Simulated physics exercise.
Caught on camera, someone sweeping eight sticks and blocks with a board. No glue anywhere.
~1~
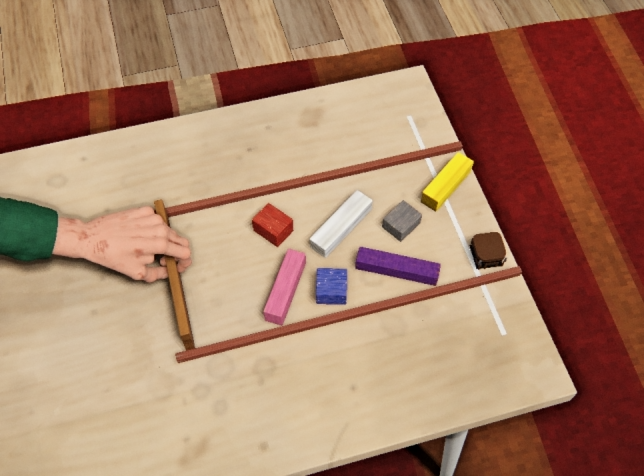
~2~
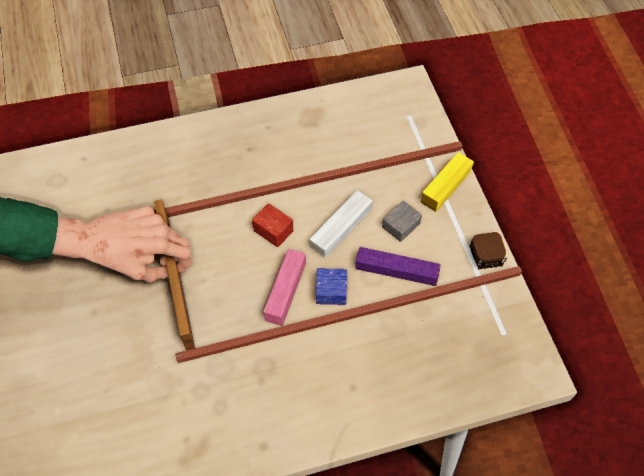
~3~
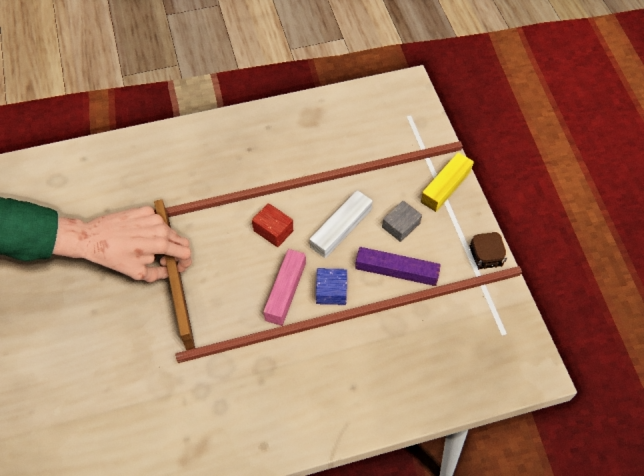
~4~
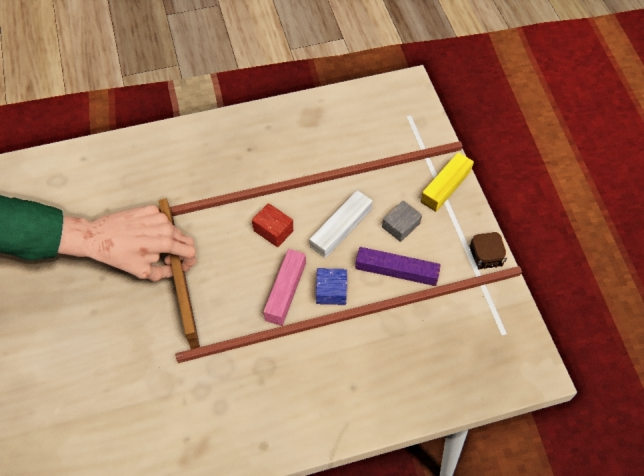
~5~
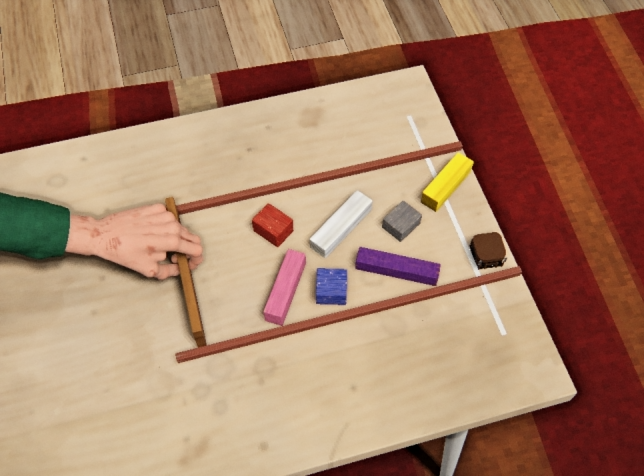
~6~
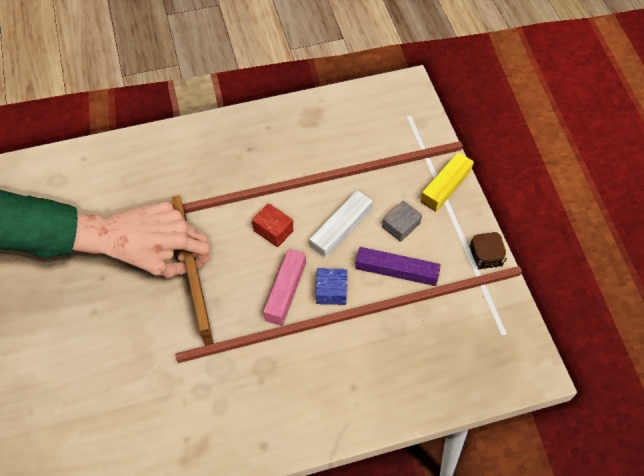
A hand in a green sleeve held a wooden board between two reddish rails on a table, then slid it slightly right toward the colourful sticks and blocks, which all stayed still.
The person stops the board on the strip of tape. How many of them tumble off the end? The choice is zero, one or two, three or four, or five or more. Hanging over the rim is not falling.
In the end the number that fall off is three or four.
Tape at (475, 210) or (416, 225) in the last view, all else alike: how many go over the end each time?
The counts: 6 and 1.
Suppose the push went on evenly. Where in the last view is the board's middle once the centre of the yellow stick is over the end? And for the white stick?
For the yellow stick at (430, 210), for the white stick at (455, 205).
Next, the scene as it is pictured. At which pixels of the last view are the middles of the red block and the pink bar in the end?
About (456, 187), and the other about (475, 238).
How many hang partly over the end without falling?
2 of them.
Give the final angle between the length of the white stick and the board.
Roughly 0° out of line.
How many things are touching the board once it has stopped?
That makes 2.
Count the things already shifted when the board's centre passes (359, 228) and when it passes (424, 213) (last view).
The counts are 7 and 8.
A little later, none off yet; brown case at rest near (488, 251); yellow stick at rest near (447, 182); grey block at rest near (402, 221).
When it is over, the number that fall off is three or four; down, purple bar, grey block, yellow stick and brown case.
